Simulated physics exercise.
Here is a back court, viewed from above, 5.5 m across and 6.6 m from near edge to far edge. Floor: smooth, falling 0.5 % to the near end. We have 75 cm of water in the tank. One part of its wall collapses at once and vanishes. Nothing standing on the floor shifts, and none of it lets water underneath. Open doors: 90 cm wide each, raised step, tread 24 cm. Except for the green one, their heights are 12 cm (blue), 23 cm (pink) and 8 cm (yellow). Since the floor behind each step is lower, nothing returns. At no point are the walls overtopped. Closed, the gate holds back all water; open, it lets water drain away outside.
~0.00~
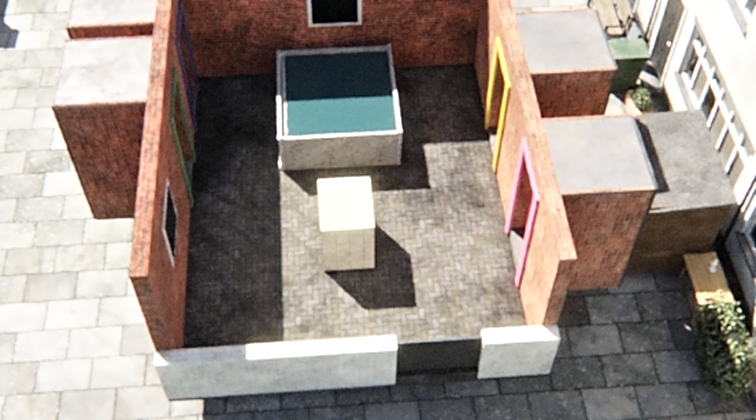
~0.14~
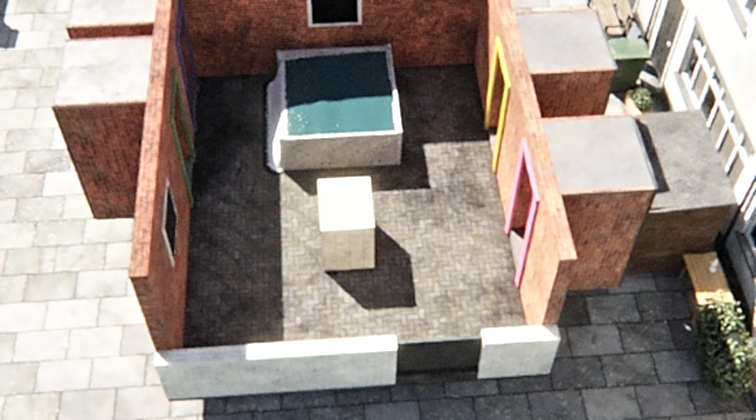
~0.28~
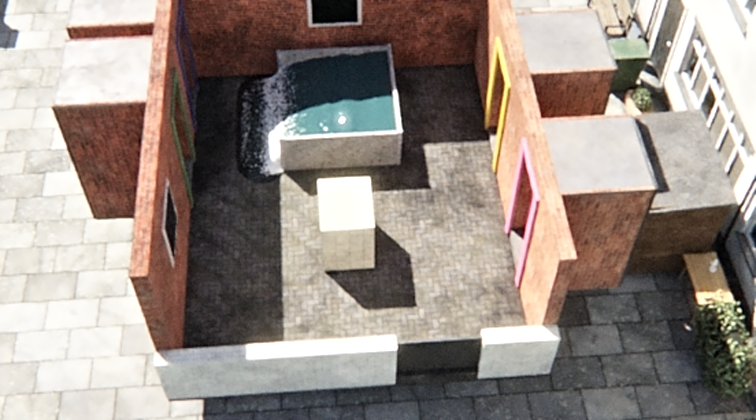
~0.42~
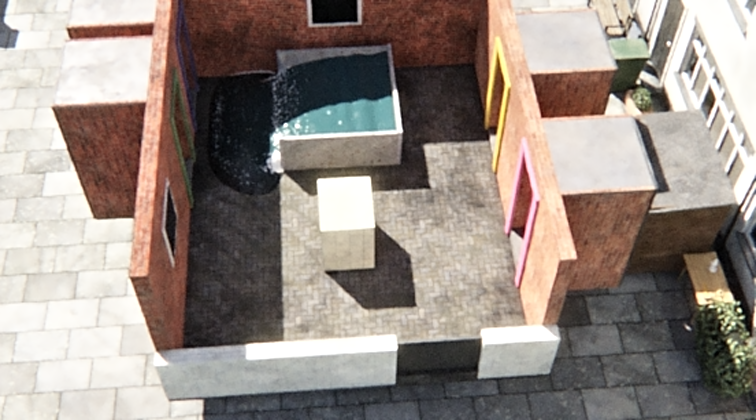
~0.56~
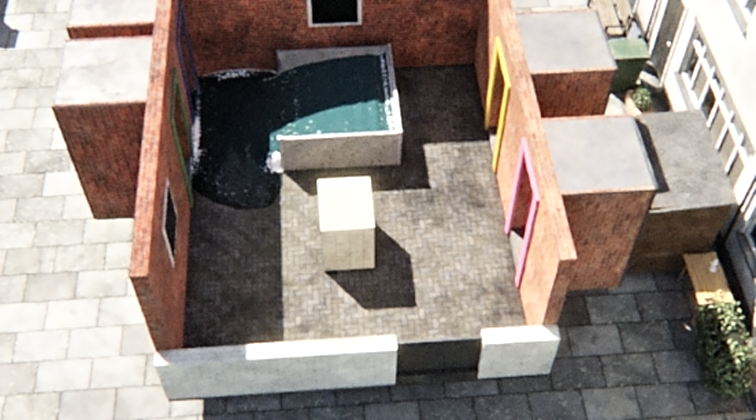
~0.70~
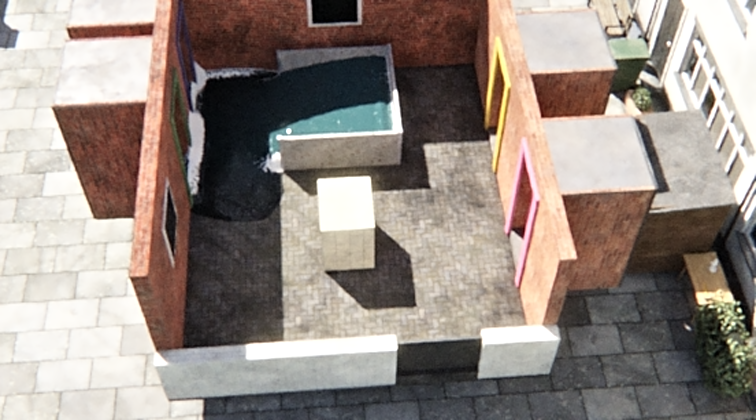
The footage shows a brick-walled court from above, where the left side of a water-filled tank vanishes and dark water pours out leftward, spreading across the paved floor to the left wall and the green door.
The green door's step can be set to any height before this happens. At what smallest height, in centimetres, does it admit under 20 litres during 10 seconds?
At about 32 centimetres.
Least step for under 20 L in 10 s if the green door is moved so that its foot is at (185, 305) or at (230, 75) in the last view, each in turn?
You'd want roughly 9.0 cm there first, then roughly 34 cm.
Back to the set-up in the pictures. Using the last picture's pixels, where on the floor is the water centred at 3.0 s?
Centre of the water: Approx. (264, 159) px.
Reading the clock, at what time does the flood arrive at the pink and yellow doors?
Arrival times: Pink at 5.0 seconds, yellow at 4.5 seconds.
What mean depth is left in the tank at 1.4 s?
Some 36 cm.
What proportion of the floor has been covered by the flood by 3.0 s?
Around 40 per cent of the free floor.
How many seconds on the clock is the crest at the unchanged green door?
That happens close to 1.6 s on the clock.
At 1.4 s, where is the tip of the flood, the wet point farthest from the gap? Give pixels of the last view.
Pixel: About (186, 298).
After 1.4 s water covers 20 % of the floor, deepest (54 cm) near (197, 107); 34 cm at the green door, 59 litres in over its 13 cm step.
After 3.0 s water covers 40 % of the floor, deepest (30 cm) near (197, 100); 23 cm at the green door, 206 litres in over its 13 cm step.
After 10.0 s water covers 100 % of the floor, deepest (14 cm) near (399, 71); 9 cm at the green door, 233 litres in over its 13 cm step.
At the green door as built, the water arrived by 0.6 s and peaked near 34 cm at 1.6 s.
Run again over the same 10 s with other heights there, 37 litres in over 29 cm, 3 litres over 39 cm. The limit of 20 litres is kept from about 32 cm up.
